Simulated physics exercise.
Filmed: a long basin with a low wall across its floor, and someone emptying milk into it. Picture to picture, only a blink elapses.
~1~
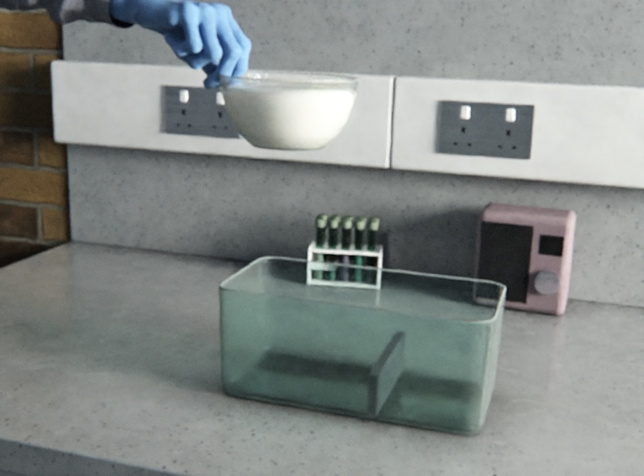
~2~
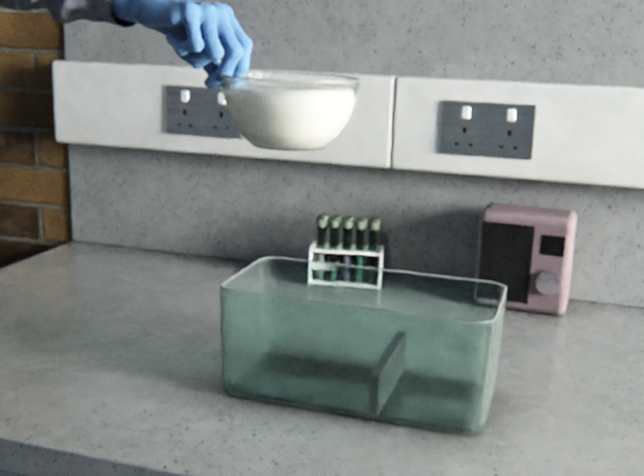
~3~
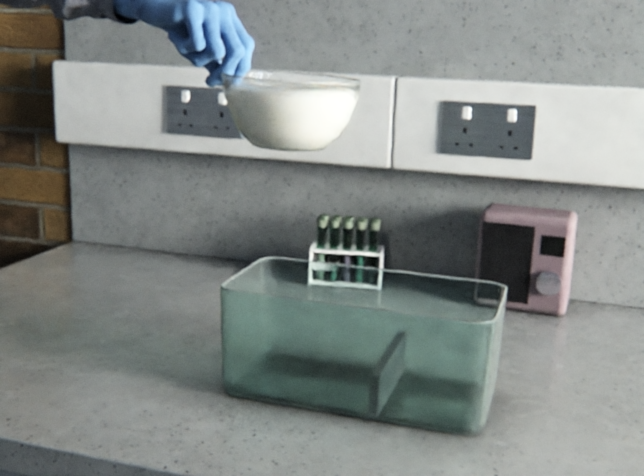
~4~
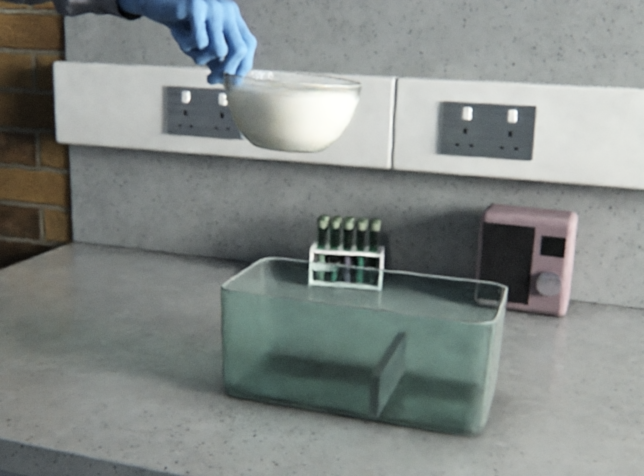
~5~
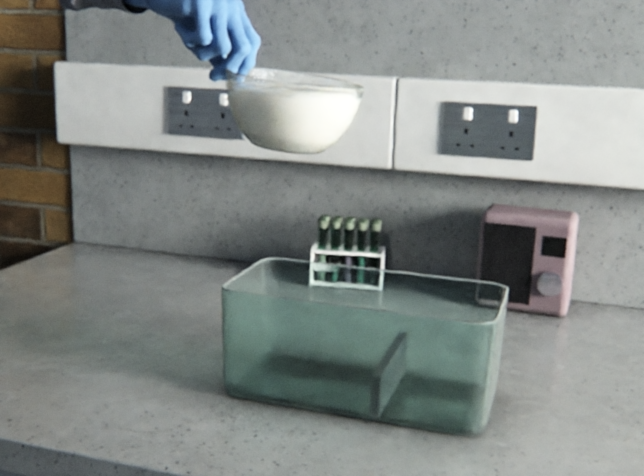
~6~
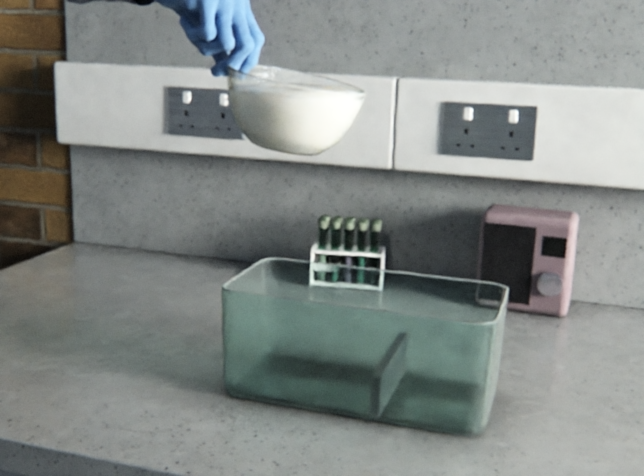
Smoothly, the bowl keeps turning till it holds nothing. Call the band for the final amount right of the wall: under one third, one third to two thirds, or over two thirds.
Band: Over two thirds.
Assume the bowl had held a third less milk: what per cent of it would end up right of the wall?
Roughly 70 %.
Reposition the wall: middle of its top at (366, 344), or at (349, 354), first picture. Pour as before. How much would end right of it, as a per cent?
The first position gives around 90 percent, the second around 95 percent.
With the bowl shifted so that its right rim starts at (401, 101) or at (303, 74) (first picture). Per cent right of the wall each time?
In turn 80 and 20 in a hundred.
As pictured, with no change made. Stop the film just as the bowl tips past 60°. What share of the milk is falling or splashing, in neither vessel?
Near 35 parts in a hundred.
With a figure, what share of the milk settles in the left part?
About 20 per cent.
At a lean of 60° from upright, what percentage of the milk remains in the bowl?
Roughly 50 percent.
A moment on, the tilt is 60° and 50 per cent is still to pour, 2 is left of the wall and 11 right of it.
Next, the tilt is 95° and 4 per cent is still to pour, 9 is left of the wall and 75 right of it.
Then the tilt is 103° and 0 per cent is still to pour, 21 is left of the wall and 78 right of it.
Later the tilt is 103° and 0 per cent is still to pour, 21 is left of the wall and 78 right of it.
In the end 21 per cent lies left of the wall, 78 right of it and 1 outside.
